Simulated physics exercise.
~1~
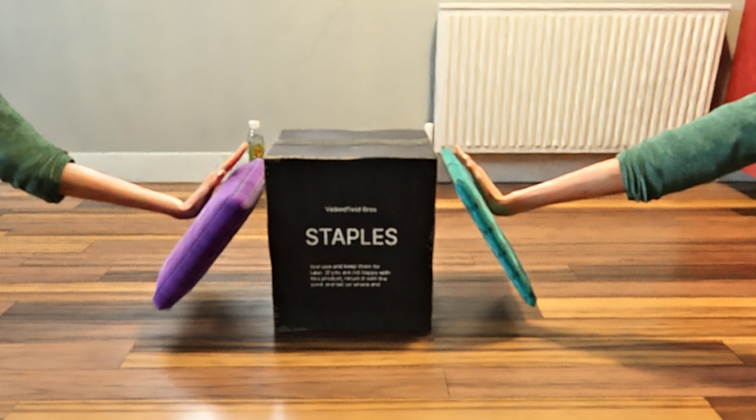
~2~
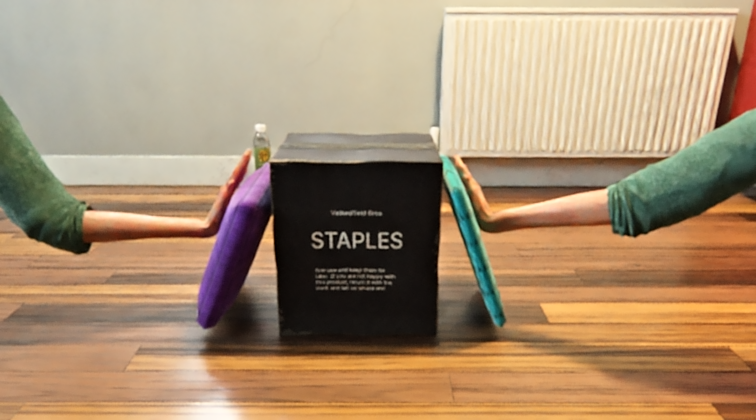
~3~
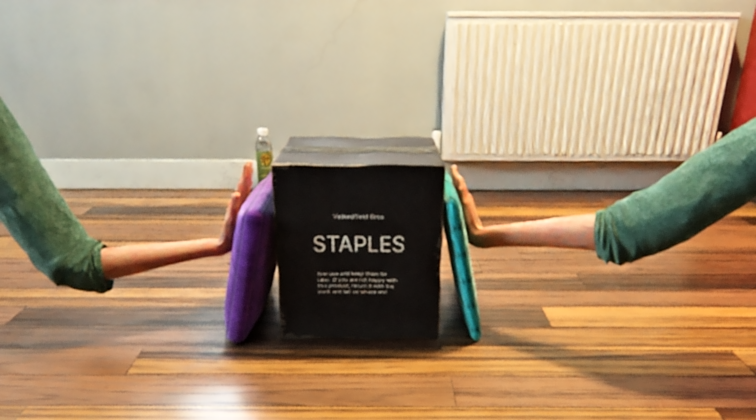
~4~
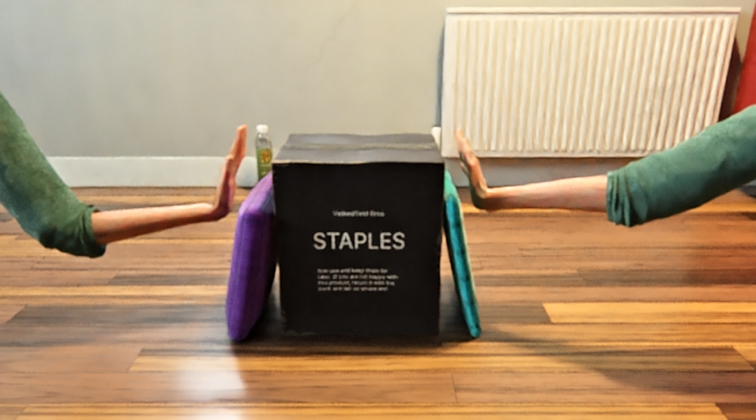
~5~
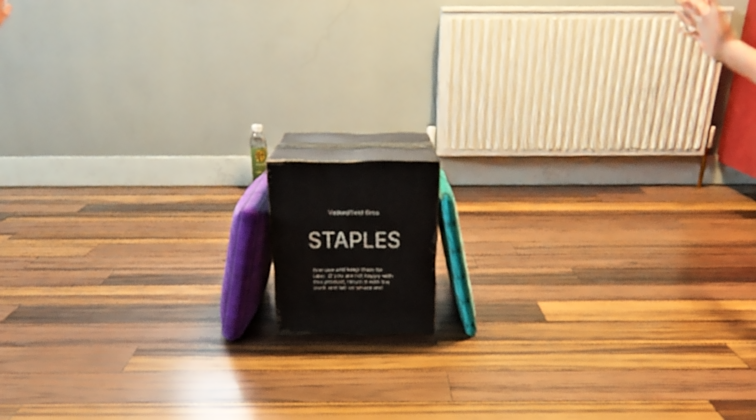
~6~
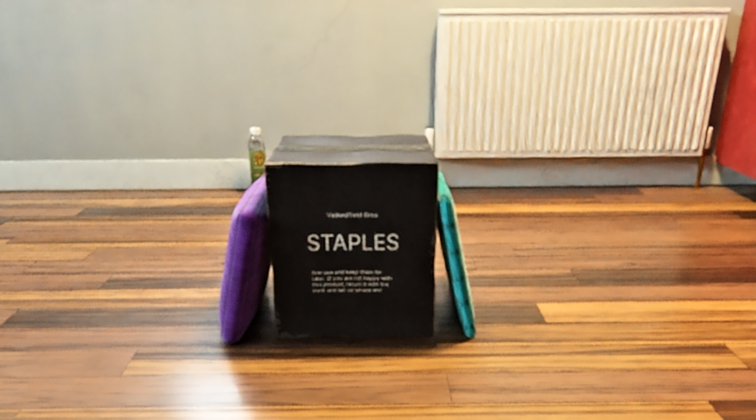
On a wooden floor in front of a grey wall and a white radiator, a black box stands with a small bottle behind it. Two hands in green sleeves, one from each side, hold a purple cushion on the left and a turquoise seat pad on the right, their tops tilted in against the box. The hands ease both inward until they lean more steeply against its sides. The palms then come away, and the arms draw back out of view. Left alone, the cushion and the pad both stay propped against the box.
